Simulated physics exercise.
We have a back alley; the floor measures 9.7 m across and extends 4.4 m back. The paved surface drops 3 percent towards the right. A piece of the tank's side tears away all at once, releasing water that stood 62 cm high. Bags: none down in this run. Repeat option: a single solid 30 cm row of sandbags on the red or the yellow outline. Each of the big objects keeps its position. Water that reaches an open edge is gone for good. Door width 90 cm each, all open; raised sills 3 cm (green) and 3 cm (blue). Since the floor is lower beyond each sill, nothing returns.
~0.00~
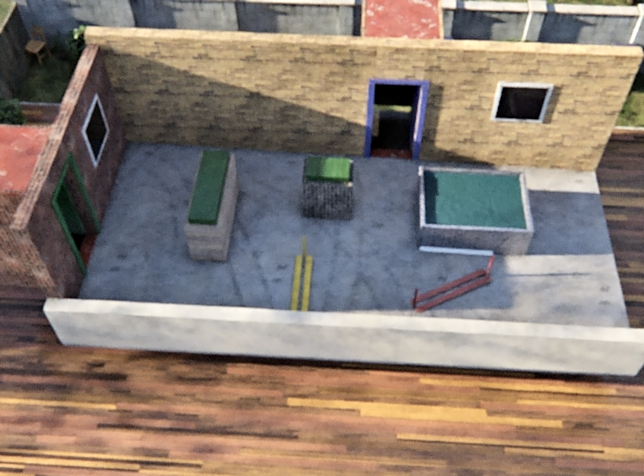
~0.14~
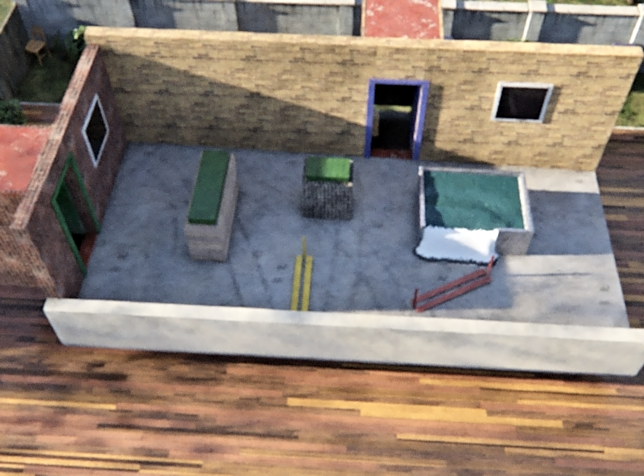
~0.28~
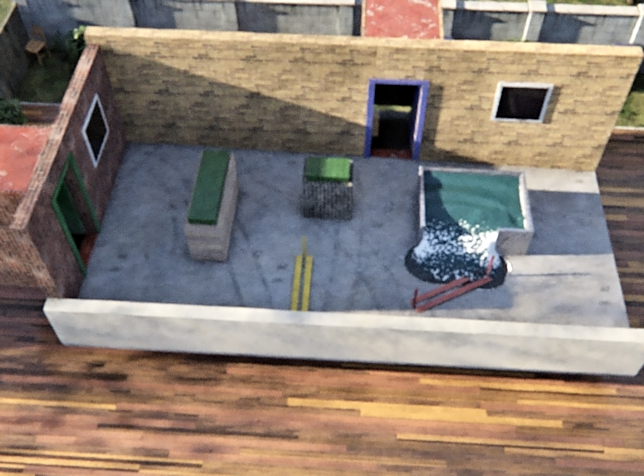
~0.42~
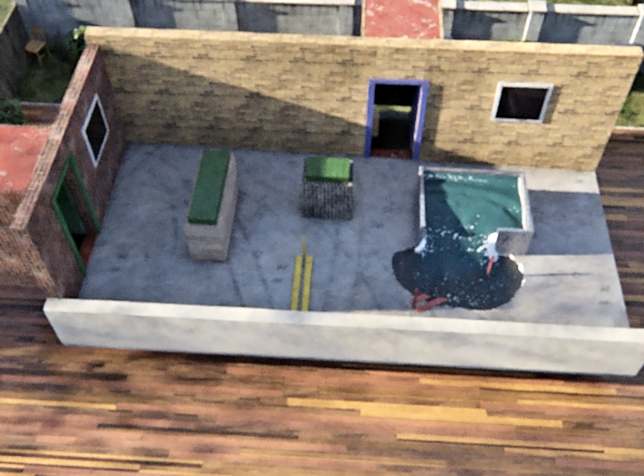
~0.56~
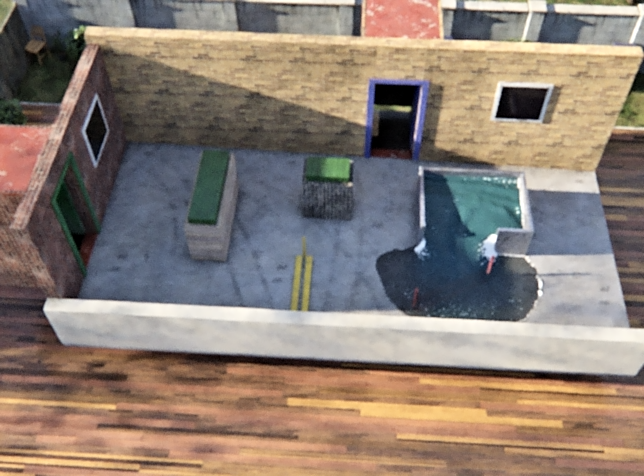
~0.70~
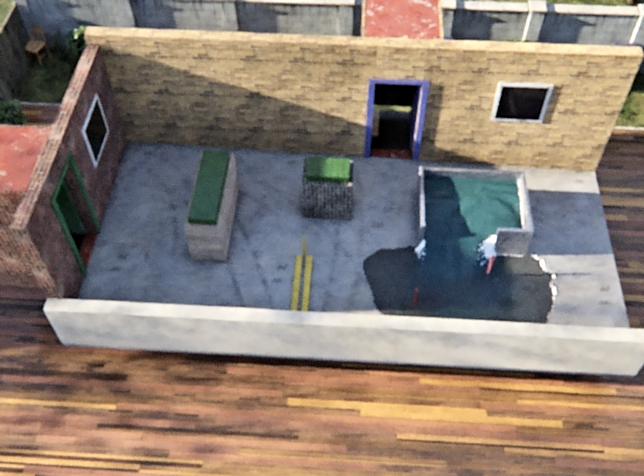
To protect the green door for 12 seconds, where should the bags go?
On the yellow mark.
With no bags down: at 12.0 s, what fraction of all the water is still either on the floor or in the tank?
46 %.
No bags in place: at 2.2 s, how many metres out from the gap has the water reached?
Straight-line distance: Near 4.4 m.
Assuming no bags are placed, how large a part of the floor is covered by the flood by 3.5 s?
About 45 per cent.
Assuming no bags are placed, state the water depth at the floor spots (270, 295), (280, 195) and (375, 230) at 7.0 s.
2, 2 and 3 cm.
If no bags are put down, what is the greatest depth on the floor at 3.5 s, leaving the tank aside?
16 cm.
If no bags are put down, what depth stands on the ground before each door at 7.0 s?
Reading (cm) - green: 2; blue: 0.
After 1.4 s water covers 20 % of the floor and is deepest (36 cm) near (451, 343) in the run without bags; in at the green door, 0 L with no bags, 0 L with the row on red, 0 L on yellow.
After 2.2 s water covers 25 % of the floor and is deepest (28 cm) near (451, 334) in the run without bags; in at the green door, 0 L with no bags, 0 L with the row on red, 0 L on yellow.
After 3.5 s water covers 45 % of the floor and is deepest (16 cm) near (462, 344) in the run without bags; in at the green door, 0 L with no bags, 1 L with the row on red, 0 L on yellow.
After 7.0 s water covers 65 % of the floor and is deepest (7 cm) near (482, 345) in the run without bags; in at the green door, 9 L with no bags, 38 L with the row on red, 0 L on yellow.
After 12.0 s water covers 55 % of the floor and is deepest (7 cm) near (409, 243) in the run without bags; in at the green door, 9 L with no bags, 39 L with the row on red, 0 L on yellow.
